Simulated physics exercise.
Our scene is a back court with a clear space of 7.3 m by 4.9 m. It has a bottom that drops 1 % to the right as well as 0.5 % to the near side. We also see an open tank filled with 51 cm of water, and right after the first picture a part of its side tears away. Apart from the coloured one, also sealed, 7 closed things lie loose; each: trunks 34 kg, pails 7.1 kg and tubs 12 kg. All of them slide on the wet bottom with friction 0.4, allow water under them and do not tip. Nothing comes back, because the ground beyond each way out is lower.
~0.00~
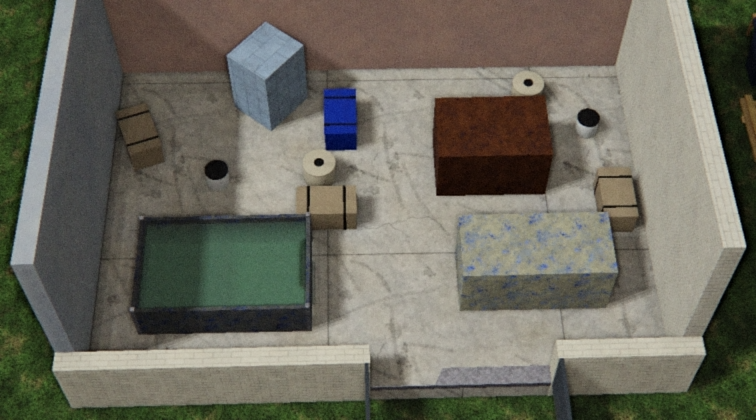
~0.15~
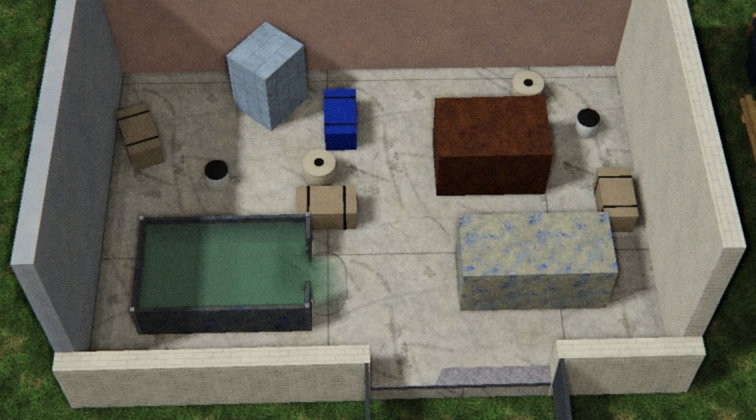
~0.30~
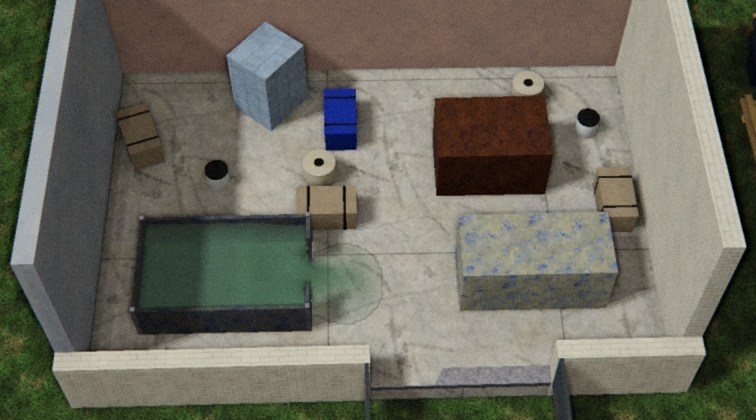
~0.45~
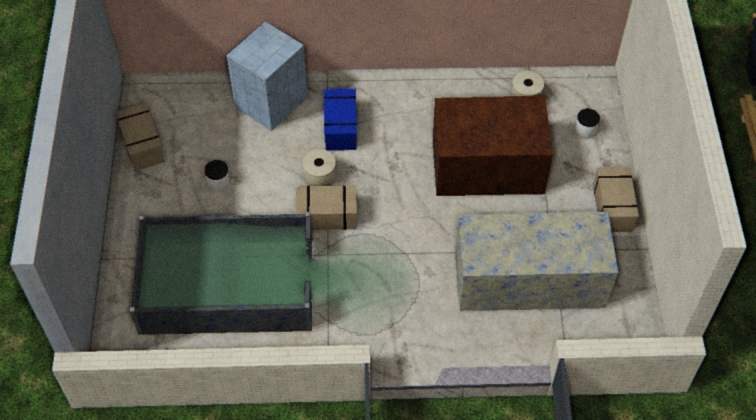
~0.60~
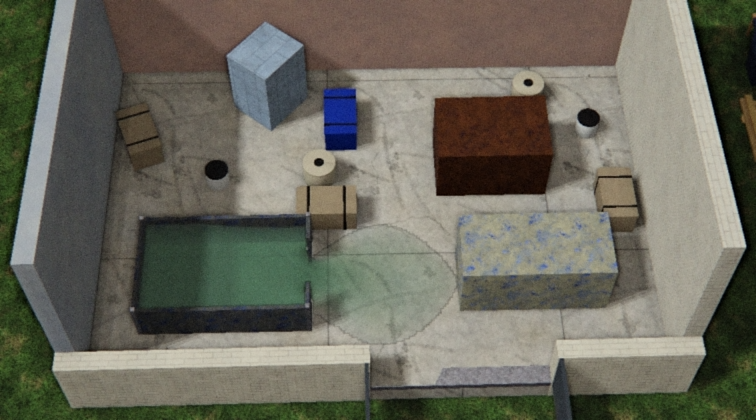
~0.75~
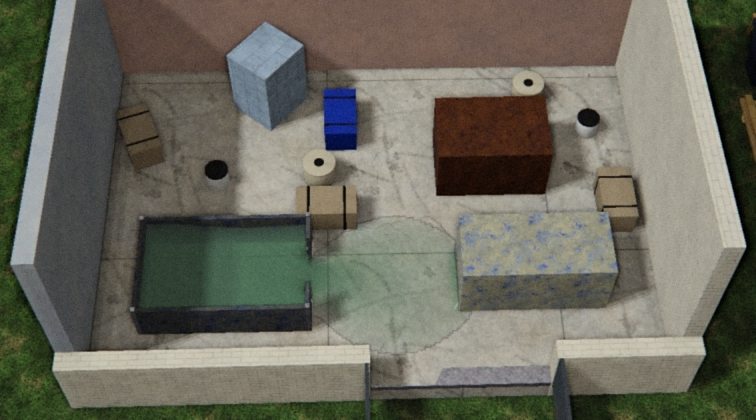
Water leaking from the broken right side of an open tank and spreading rightward in a thin pool across a walled court.
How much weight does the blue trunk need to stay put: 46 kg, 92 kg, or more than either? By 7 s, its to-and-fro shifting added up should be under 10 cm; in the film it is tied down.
Result: Low ballast.
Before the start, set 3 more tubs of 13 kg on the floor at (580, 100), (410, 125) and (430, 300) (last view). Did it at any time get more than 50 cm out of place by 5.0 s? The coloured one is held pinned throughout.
Within it, within it, beyond it.
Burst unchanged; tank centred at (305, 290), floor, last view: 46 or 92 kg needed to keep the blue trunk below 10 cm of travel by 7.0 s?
Then it turns out the lighter mass already works.
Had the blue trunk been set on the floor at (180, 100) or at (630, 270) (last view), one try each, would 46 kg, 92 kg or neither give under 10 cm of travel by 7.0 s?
Well, the little one does for the first, the little one does for the second.
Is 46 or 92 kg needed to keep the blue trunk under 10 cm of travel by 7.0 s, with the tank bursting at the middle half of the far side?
In that case, it takes the heavy one.
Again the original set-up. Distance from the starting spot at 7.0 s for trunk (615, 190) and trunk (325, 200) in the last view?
20 cm and 0 cm.
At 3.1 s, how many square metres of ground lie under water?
16 m2.
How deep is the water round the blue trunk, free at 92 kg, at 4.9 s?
Around 1 cm.
After 1.4 s the blue trunk would be 0 cm from its start with 46 kg and 0 cm from its start with 92 kg; 0 cm of water round it then.
After 3.1 s the blue trunk would be 0 cm from its start with 46 kg and 0 cm from its start with 92 kg; 0 cm of water round it then.
After 4.9 s the blue trunk would be 0 cm from its start with 46 kg and 0 cm from its start with 92 kg; 1 cm of water round it then.
After 7.0 s the blue trunk would be 0 cm from its start with 46 kg and 0 cm from its start with 92 kg; 1 cm of water round it then.
